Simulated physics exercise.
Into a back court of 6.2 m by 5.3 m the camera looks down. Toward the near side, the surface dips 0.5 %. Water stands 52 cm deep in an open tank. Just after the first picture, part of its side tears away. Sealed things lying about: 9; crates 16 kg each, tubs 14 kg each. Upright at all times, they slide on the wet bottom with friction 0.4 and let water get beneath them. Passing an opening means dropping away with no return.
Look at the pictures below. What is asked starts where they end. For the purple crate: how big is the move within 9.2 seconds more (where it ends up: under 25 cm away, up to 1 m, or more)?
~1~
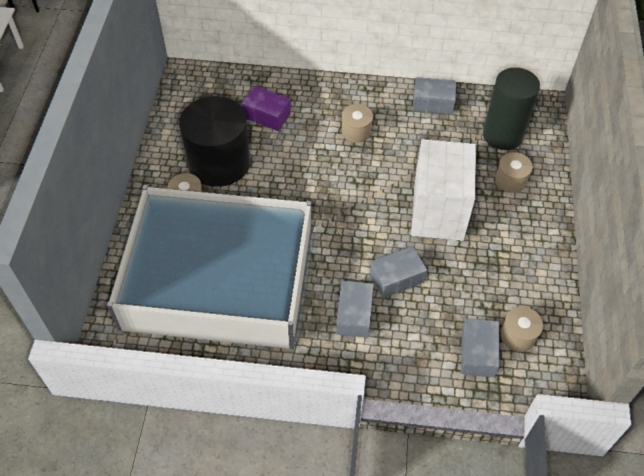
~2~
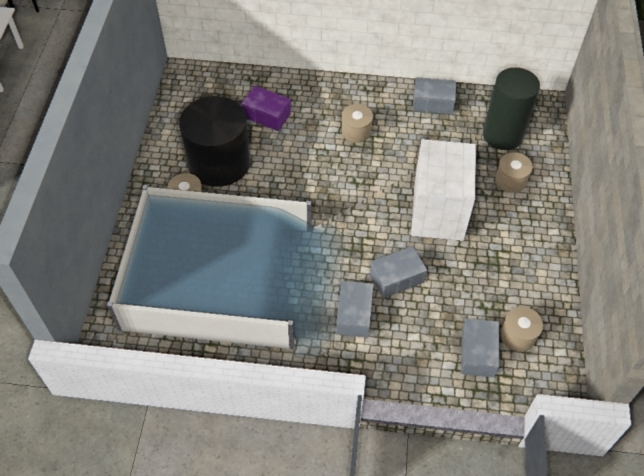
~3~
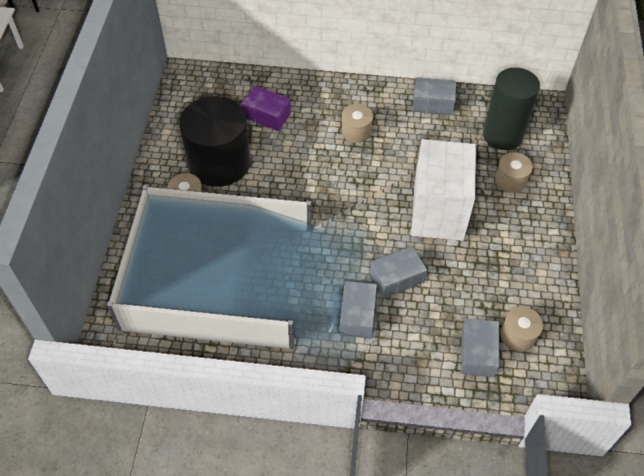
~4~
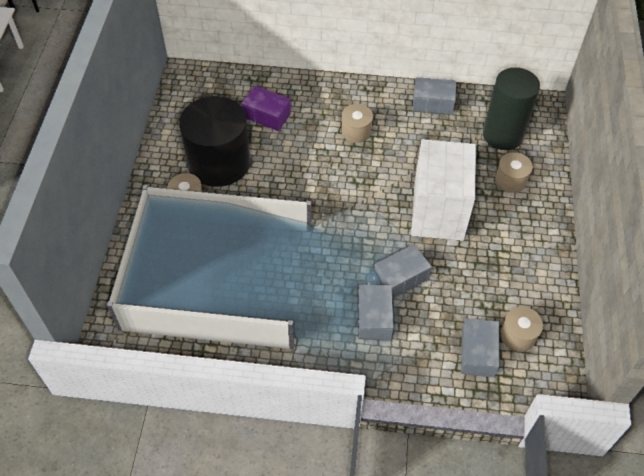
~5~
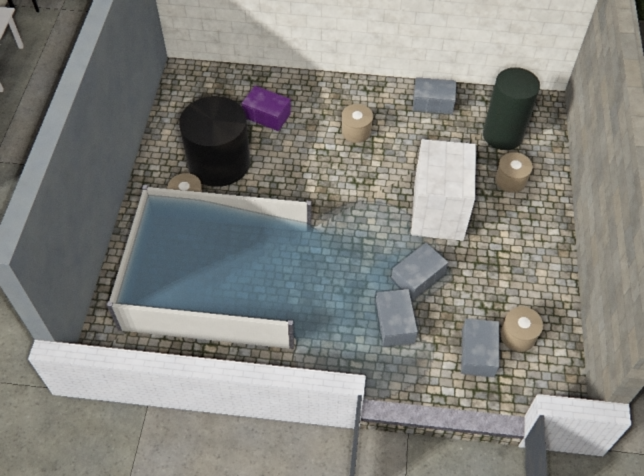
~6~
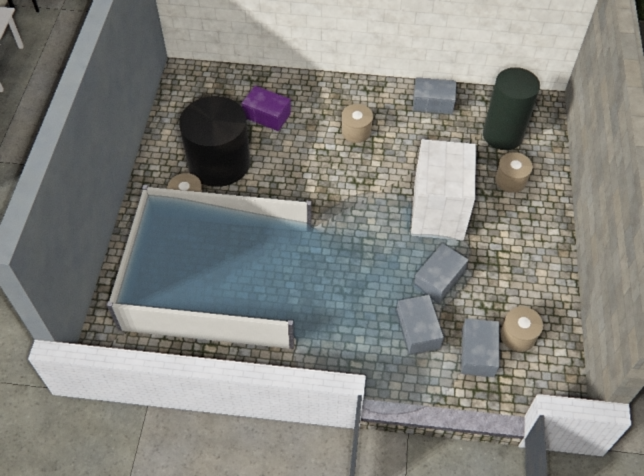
Movement: Slight.
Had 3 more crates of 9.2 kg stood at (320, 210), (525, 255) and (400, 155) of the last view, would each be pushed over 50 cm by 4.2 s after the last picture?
Answers, first to last: Not exceeding, exceeding, exceeding.
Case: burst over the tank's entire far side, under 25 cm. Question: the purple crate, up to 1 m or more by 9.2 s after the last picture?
Outcome for the purple crate: It is borne far off.
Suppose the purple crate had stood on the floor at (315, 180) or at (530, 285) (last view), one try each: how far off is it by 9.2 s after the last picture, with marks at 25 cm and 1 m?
First it remains in place, then it is swept away.
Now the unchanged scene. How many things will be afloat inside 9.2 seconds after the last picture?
I get 0.
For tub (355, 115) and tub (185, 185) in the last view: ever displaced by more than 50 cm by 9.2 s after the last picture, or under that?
First one stayed inside, second one stayed inside.
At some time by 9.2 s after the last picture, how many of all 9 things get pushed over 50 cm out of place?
Counting them up, I find 6.
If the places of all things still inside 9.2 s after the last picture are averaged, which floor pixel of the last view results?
At about (375, 186).
Then, 1.2 s after the last picture the purple crate is near (266, 101), 0.0 m from its start, aground; 0 of 9 are out; 2 afloat.
Then, 3.8 s after the last picture the purple crate is near (266, 101), 0.0 m from its start, aground; 2 of 9 are out; 2 afloat.
Then, 6.2 s after the last picture the purple crate is near (266, 101), 0.0 m from its start, aground; 2 of 9 are out; 1 afloat.
Then, 9.2 s after the last picture the purple crate is near (266, 101), 0.0 m from its start, aground; 2 of 9 are out; 0 afloat.
